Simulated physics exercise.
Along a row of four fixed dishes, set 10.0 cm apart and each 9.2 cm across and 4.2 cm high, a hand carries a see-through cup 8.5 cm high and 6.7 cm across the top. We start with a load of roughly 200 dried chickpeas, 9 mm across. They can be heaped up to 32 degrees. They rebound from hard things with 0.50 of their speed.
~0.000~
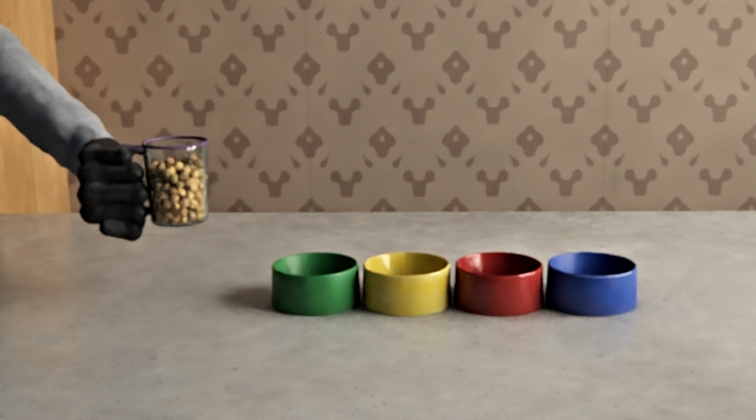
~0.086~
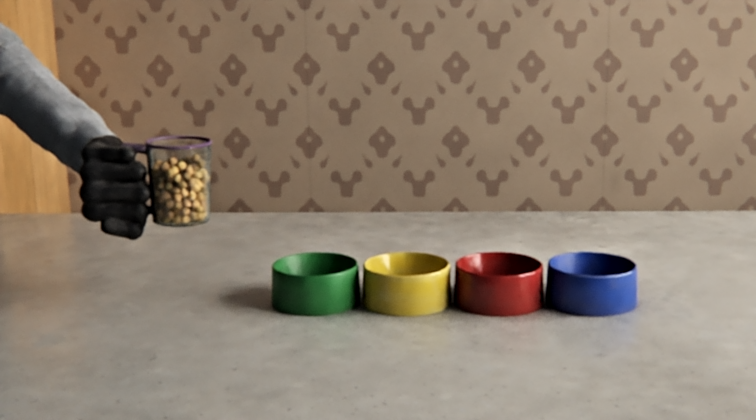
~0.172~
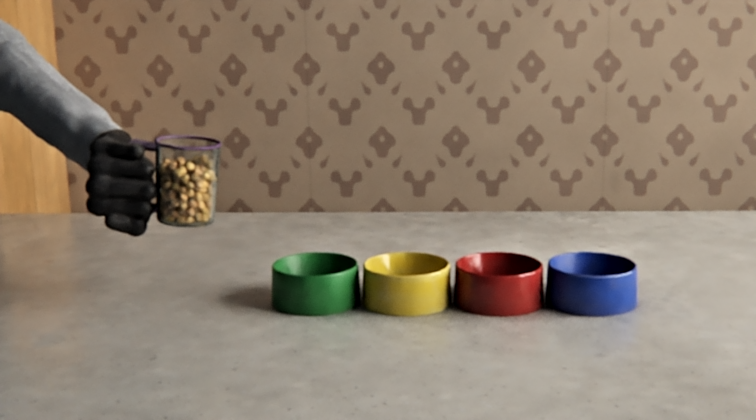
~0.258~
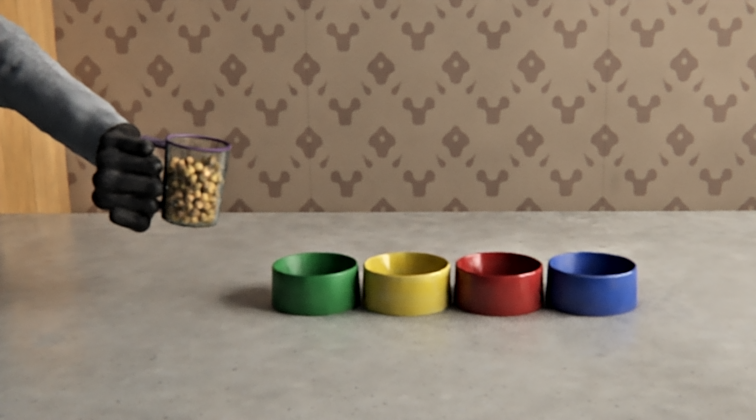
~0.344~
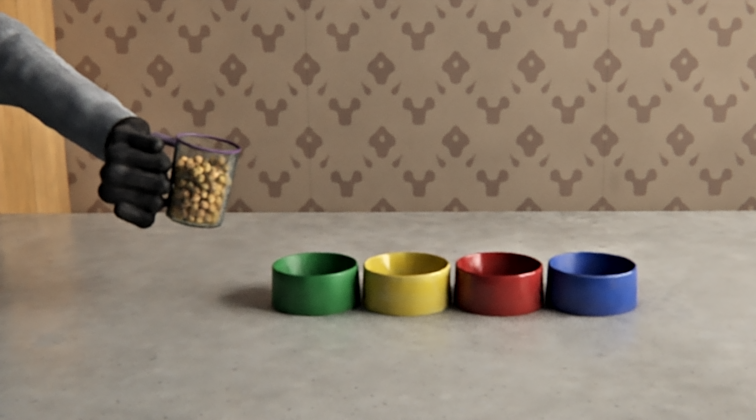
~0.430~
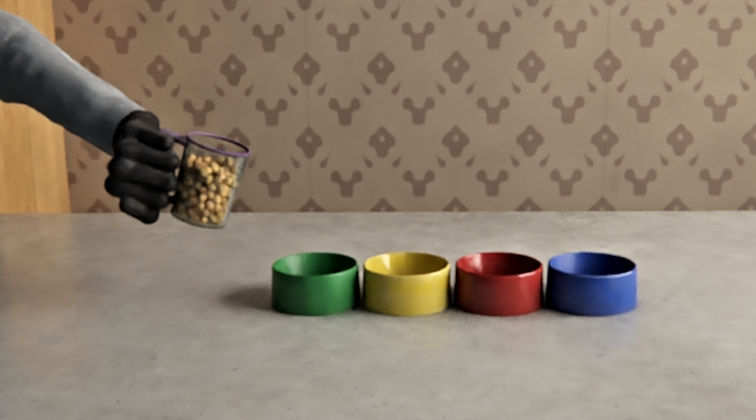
A black-gloved hand moves a clear cup of chickpeas slightly right while tilting it rightward.
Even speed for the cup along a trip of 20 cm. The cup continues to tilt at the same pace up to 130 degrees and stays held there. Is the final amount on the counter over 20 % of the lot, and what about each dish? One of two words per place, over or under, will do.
Red - under, blue - under, green - under, yellow - over, counter - under.
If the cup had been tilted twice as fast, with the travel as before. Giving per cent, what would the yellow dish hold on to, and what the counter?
Yellow 0; counter 10.
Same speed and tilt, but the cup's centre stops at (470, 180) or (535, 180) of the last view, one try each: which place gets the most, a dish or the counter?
Most lands at yellow on the first run and at yellow on the second.
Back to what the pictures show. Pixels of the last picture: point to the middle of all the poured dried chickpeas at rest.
Centre at rest, approx.: (411, 284) px.
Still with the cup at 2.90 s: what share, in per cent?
About 0 percent of the load.
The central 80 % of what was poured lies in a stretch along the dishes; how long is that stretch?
That stretch measures near 5 centimetres.
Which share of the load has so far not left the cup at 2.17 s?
It works out to about 90 per cent of the load.
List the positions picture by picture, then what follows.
In the first picture, cup at (178, 181), tilt 0 degrees, lip at (206, 142), moved 0.0 cm; middle of the pieces at (176, 187); green dish at (315, 265); yellow dish at (406, 264); red dish at (499, 264); blue dish at (592, 264).
In the second picture, cup at (180, 181), tilt 2 degrees, lip at (210, 143), moved 0.3 cm; middle of the pieces at (178, 187).
In the third picture, cup at (187, 181), tilt 6 degrees, lip at (219, 145), moved 1.0 cm; middle of the pieces at (185, 186).
In the fourth picture, cup at (194, 181), tilt 10 degrees, lip at (229, 148), moved 1.8 cm; middle of the pieces at (191, 186).
In the fifth picture, cup at (201, 181), tilt 14 degrees, lip at (239, 151), moved 2.6 cm; middle of the pieces at (198, 186).
In the sixth picture, cup at (208, 181), tilt 18 degrees, lip at (249, 154), moved 3.3 cm; middle of the pieces at (205, 186); green dish at (315, 265); yellow dish at (406, 264); red dish at (499, 264); blue dish at (592, 264). The cup turns about 50 degrees a second and travels 9 cm a second.
After 1.47 s, tilt 70 degrees; cup holds 100 %.
After 2.17 s, tilt 104 degrees; cup holds 90 %, yellow 5 %.
After 2.90 s, tilt 130 degrees; cup holds 0 %, yellow 100 %.
By 3.2 s all is still; red 0 %, blue 0 %, green 0 %, yellow 100 %, counter 0 %.
